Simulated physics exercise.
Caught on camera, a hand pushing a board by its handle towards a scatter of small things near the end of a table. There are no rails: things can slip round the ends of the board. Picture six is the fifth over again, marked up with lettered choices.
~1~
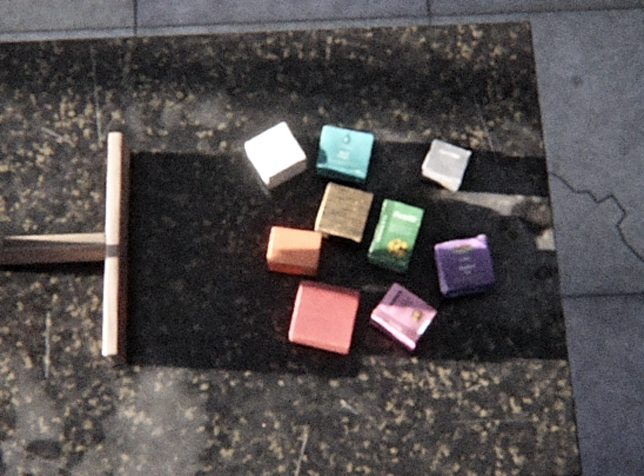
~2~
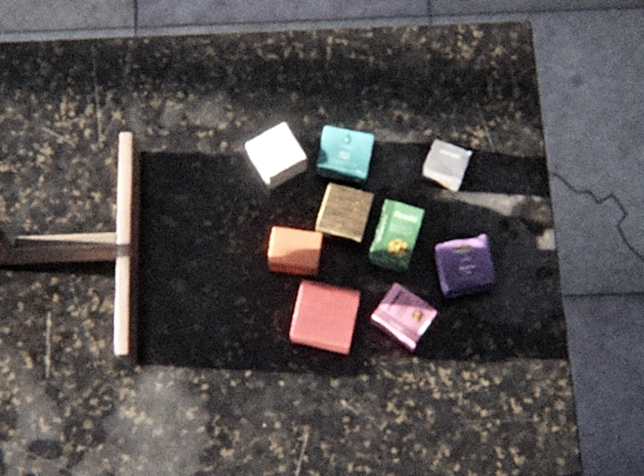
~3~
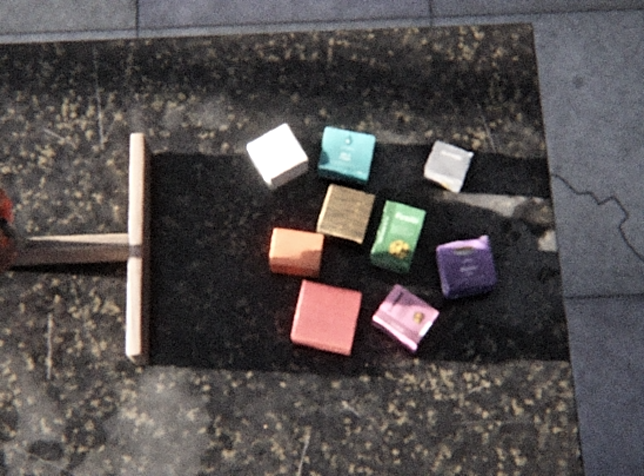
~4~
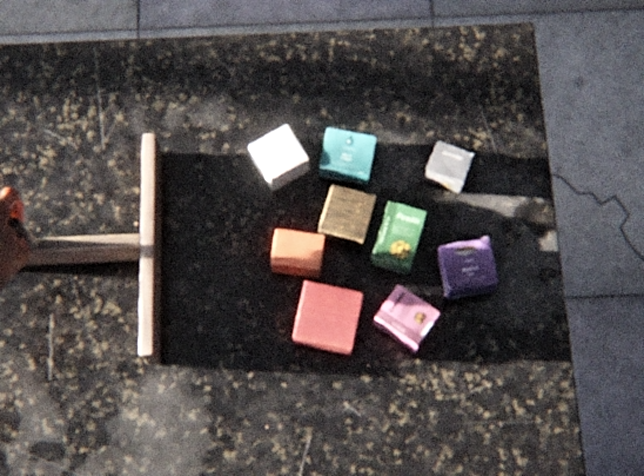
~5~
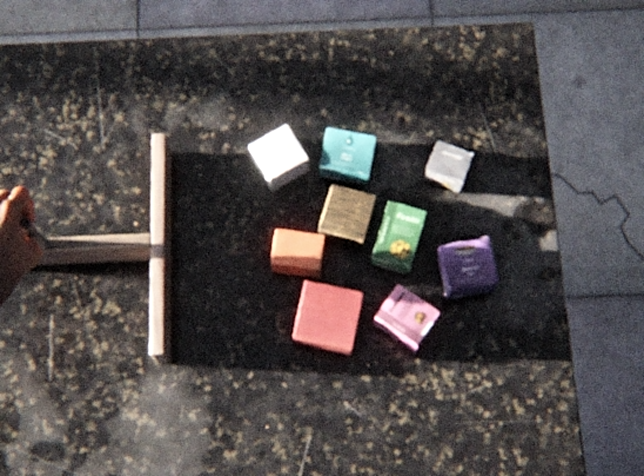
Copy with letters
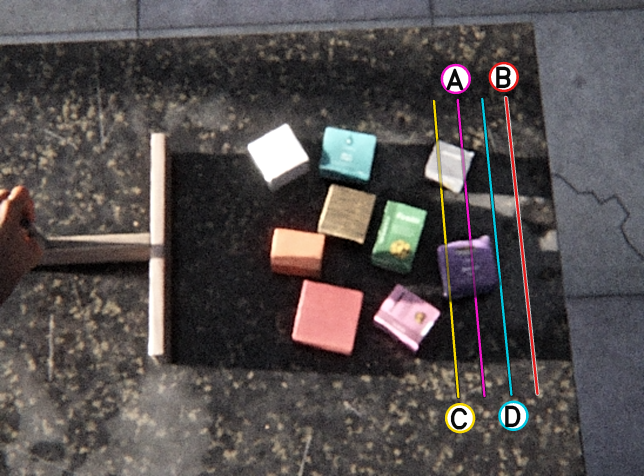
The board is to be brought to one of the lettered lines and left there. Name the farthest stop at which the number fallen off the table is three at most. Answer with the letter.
As far as mark A.
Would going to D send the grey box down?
Yes.
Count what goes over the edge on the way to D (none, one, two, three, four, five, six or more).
Five.
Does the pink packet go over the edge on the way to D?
Yes.
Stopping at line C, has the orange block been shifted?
Yes.
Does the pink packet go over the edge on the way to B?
Yes.
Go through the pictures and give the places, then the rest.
In the first frame, white block (276, 156); red block (325, 317); board (113, 240).
In the second frame, board (124, 239); purple packet (465, 268).
In the third frame, board (136, 240); pink packet (406, 319).
In the fourth frame, board (148, 240); turquoise packet (347, 157).
In the fifth frame, board (158, 240); white block (279, 158); red block (328, 318); orange block (298, 254).
On the copy, A at (470, 241); B at (521, 239); C at (446, 242); D at (496, 240).
On A. First, board (270, 235); turquoise packet (353, 159); white block (302, 164).
Then, board (383, 231); purple packet (519, 273); grey box (499, 158).
Finally, board (470, 227); grey box over the edge; purple packet over the edge; three fallen.
By contrast, B drops six; C is within the limit but short; D drops five.
